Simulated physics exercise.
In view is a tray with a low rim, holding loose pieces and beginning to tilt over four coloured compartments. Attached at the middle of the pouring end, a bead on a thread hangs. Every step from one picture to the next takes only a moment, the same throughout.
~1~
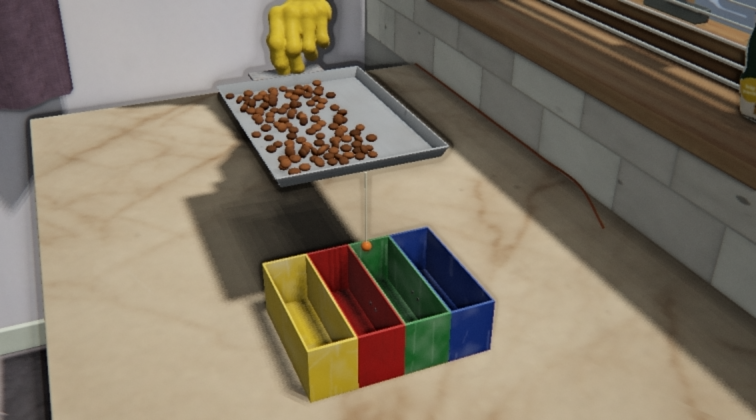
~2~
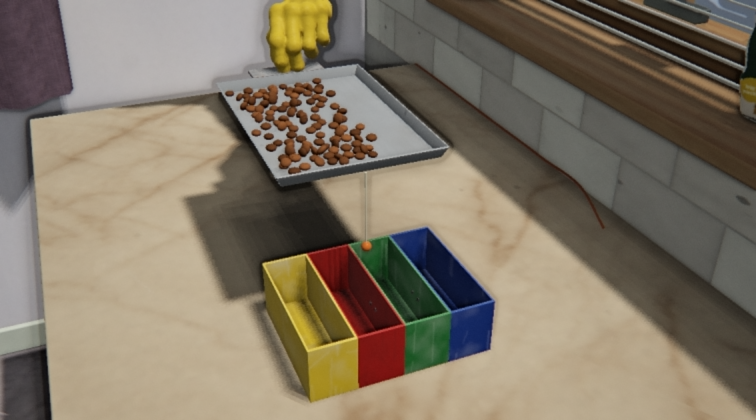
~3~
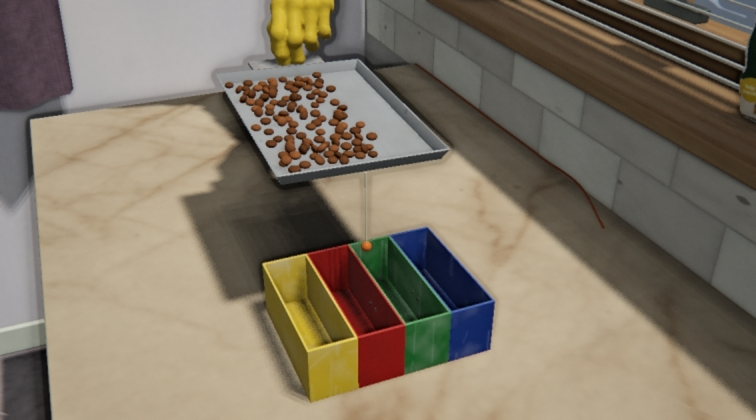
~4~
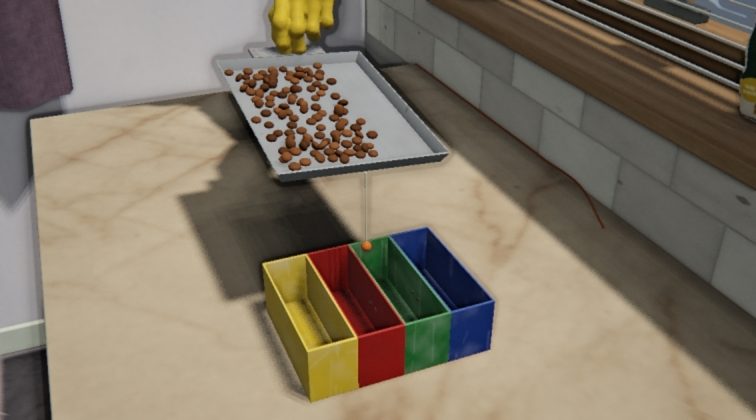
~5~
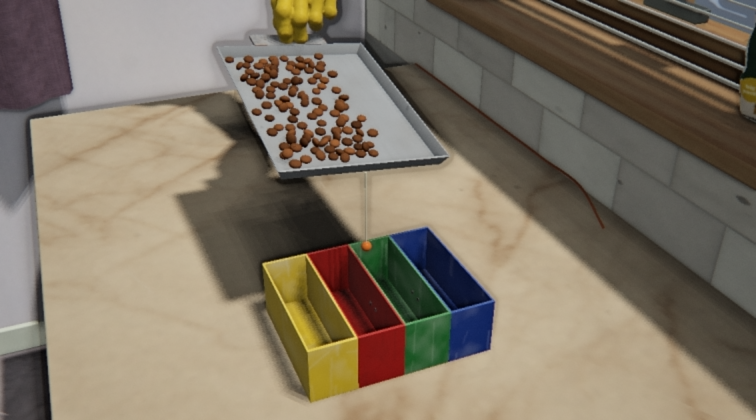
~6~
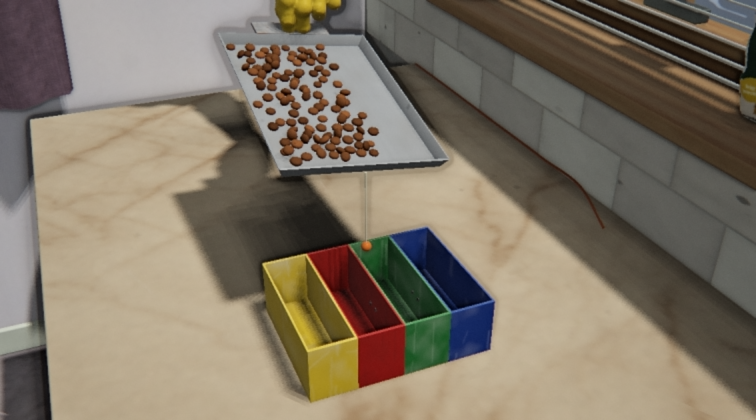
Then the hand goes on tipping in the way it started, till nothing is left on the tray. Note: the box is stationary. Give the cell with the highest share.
Highest share: The blue cell.
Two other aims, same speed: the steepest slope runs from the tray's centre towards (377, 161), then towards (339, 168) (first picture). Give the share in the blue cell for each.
In order, some 30 % and some 0 %.
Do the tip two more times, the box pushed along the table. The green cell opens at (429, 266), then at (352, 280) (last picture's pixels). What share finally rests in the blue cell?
You'd get near 50 per cent and afterwards near 10 per cent.
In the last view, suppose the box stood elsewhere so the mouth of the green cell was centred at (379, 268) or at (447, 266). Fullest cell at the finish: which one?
In the first case it's the cell in blue, in the second it's the cell in green.
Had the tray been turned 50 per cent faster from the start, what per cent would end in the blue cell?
I'd put it near 50 per cent.
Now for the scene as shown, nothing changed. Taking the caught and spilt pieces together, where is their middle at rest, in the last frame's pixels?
I'd say the middle ends up at about (445, 299).
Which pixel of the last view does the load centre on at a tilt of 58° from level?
Somewhere around pixel (416, 160) in the last picture.
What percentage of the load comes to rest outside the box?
I'd put it close to 40 per cent.
Just after the last frame, tray tipped steeply; the larger part on the tray; just a few in the blue cell; roughly a quarter falling or outside the box.
A moment on, tray tipped right over; just a few on the tray; roughly half in the blue cell; about a tenth in the green cell; roughly a third falling or outside the box.
Further on, tray tipped past a quarter turn; roughly half in the blue cell; about a tenth in the green cell; just a few in the red cell; roughly a third falling or outside the box.
When it is over, tray tipped past a quarter turn; roughly half in the blue cell; about a tenth in the green cell; just a few in the red cell; not one in the yellow cell; roughly a third outside the box.
